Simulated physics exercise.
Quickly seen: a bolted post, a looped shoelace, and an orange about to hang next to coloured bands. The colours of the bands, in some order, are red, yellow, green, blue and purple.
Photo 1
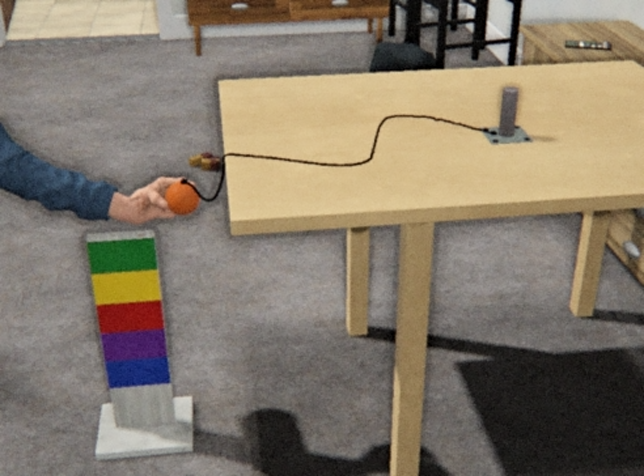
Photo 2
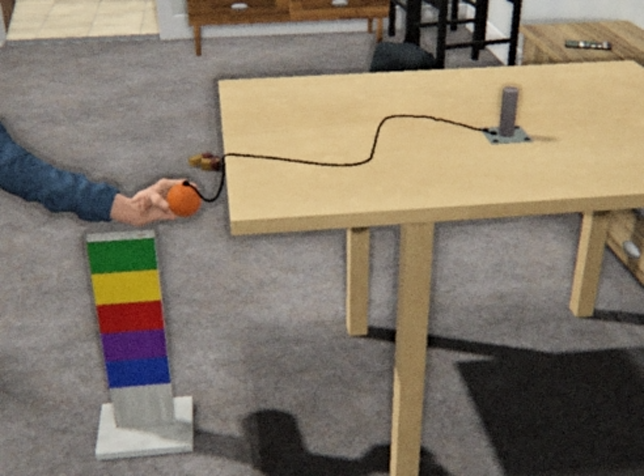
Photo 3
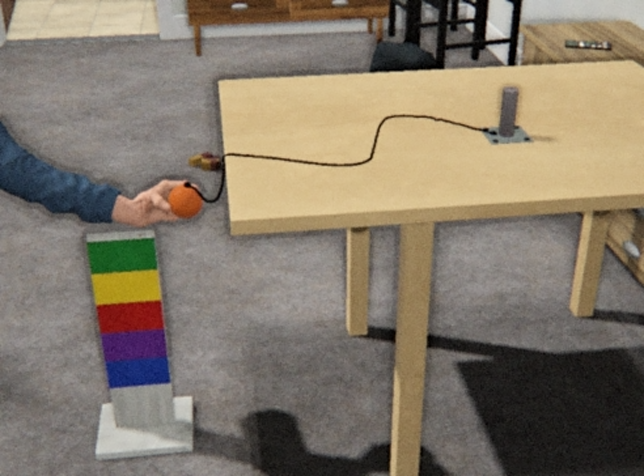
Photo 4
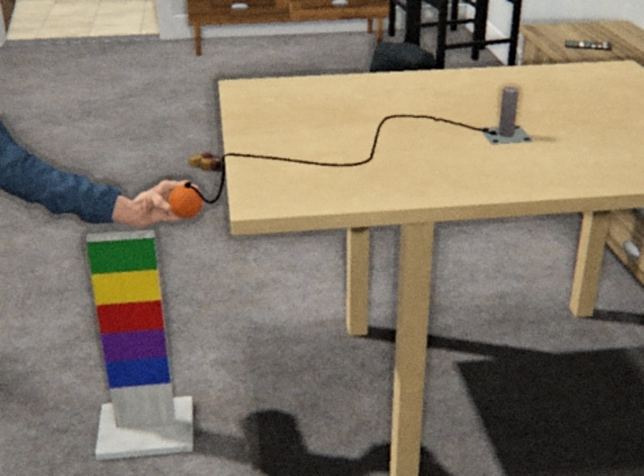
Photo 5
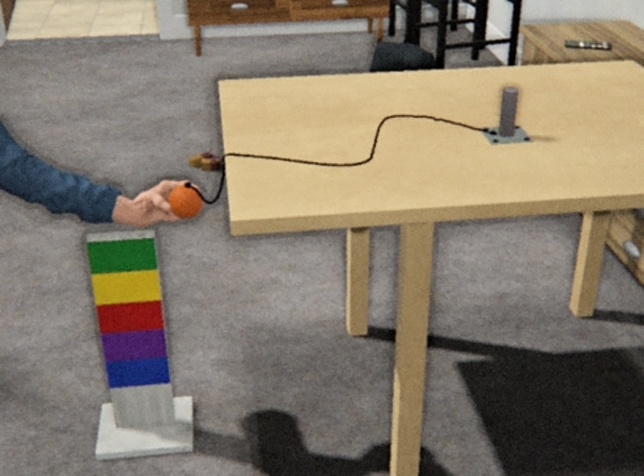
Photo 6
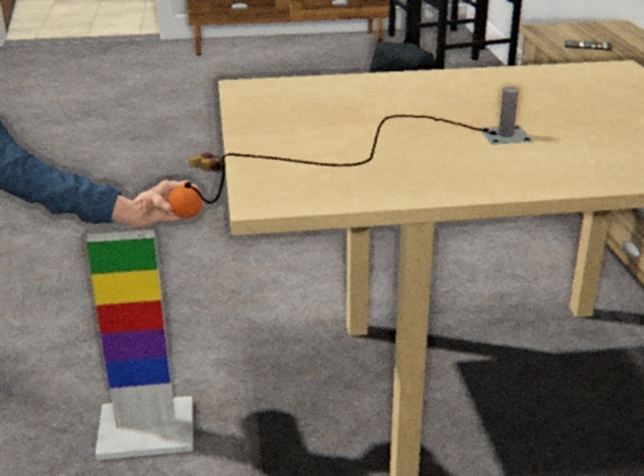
A hand holds an orange ball tied to a dark cord beside the table, barely moving.
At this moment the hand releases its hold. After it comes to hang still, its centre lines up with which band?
It lines up with purple.
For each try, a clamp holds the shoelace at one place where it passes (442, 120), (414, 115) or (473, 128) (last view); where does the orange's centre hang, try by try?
It would sit near (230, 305) the first time, (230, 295) the second and (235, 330) the third.
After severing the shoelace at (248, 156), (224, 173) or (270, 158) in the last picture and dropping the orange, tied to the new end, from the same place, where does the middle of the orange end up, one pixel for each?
One spot per try: (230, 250), (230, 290), and (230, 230).
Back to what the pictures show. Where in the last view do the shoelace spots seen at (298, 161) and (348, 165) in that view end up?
Near (226, 187) and (229, 144).
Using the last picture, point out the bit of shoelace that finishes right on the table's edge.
About (342, 165).
Early on, orange near (242, 300); level with red.
Midway, orange near (235, 333); level with purple.
Finally, orange near (237, 334); level with purple. At purple.
